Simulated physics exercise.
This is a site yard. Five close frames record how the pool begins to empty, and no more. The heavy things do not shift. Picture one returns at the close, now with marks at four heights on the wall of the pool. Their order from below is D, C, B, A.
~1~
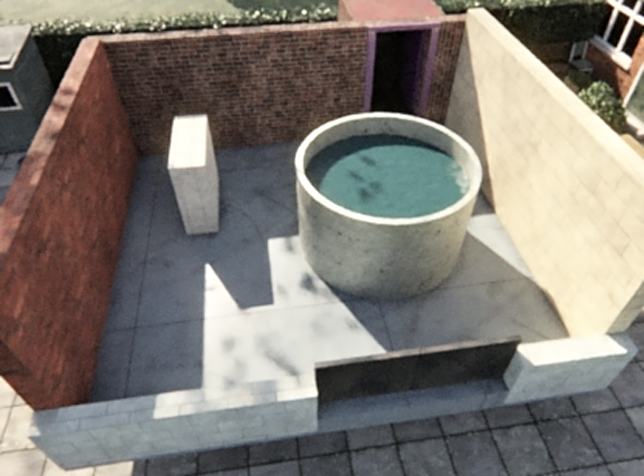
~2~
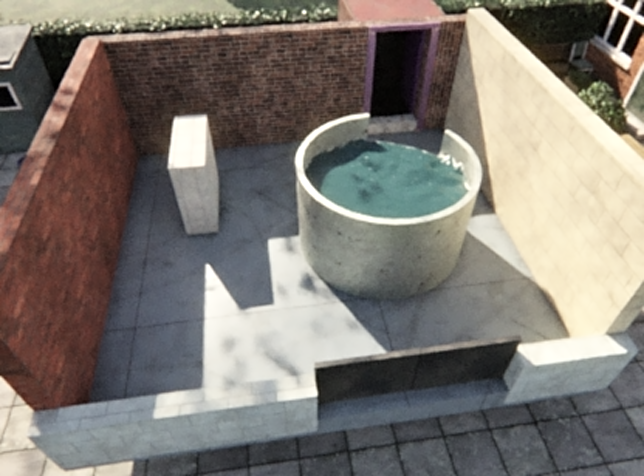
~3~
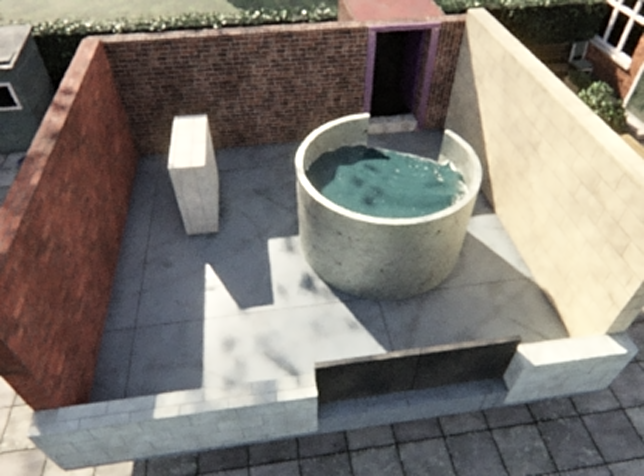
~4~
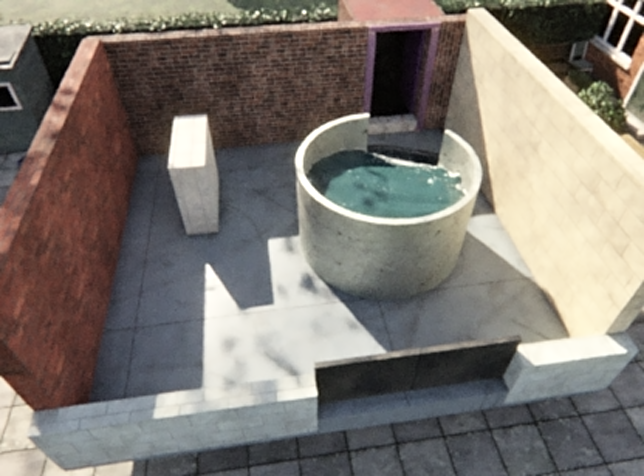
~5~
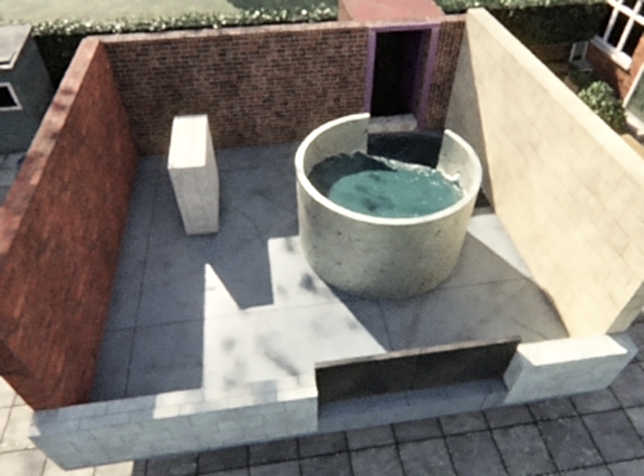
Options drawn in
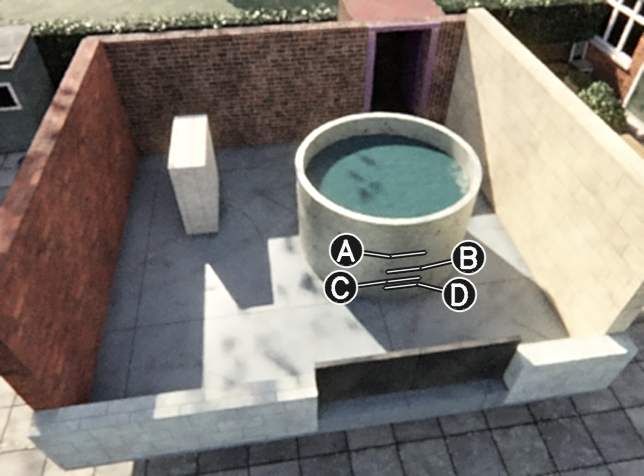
A round, pale concrete pool of teal water stands right of centre in a paved site yard, seen from above at a fixed angle. A red brick wall rises on the left, a cream one on the right and a brown one behind with a purple-edged doorway, near a pale upright block. The pool's back rim opens, and the rippling water inside sinks somewhat as the camera stays still.
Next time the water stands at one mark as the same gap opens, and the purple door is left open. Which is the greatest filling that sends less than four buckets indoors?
Take C.
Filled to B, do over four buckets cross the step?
Yes, that goes wrong.
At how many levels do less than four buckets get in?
Two of the four.
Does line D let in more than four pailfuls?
No, not at all.
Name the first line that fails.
B it is.
On the marked copy, A at (407, 254); B at (404, 270); C at (402, 279); D at (401, 286); from the bottom up D, C, B, A.
Choosing A, dozens of bucketfuls pour in.
Choosing B, about 10 bucketfuls get in.
Choosing C, a bucket or two gets in.
Choosing D, nothing gets over.
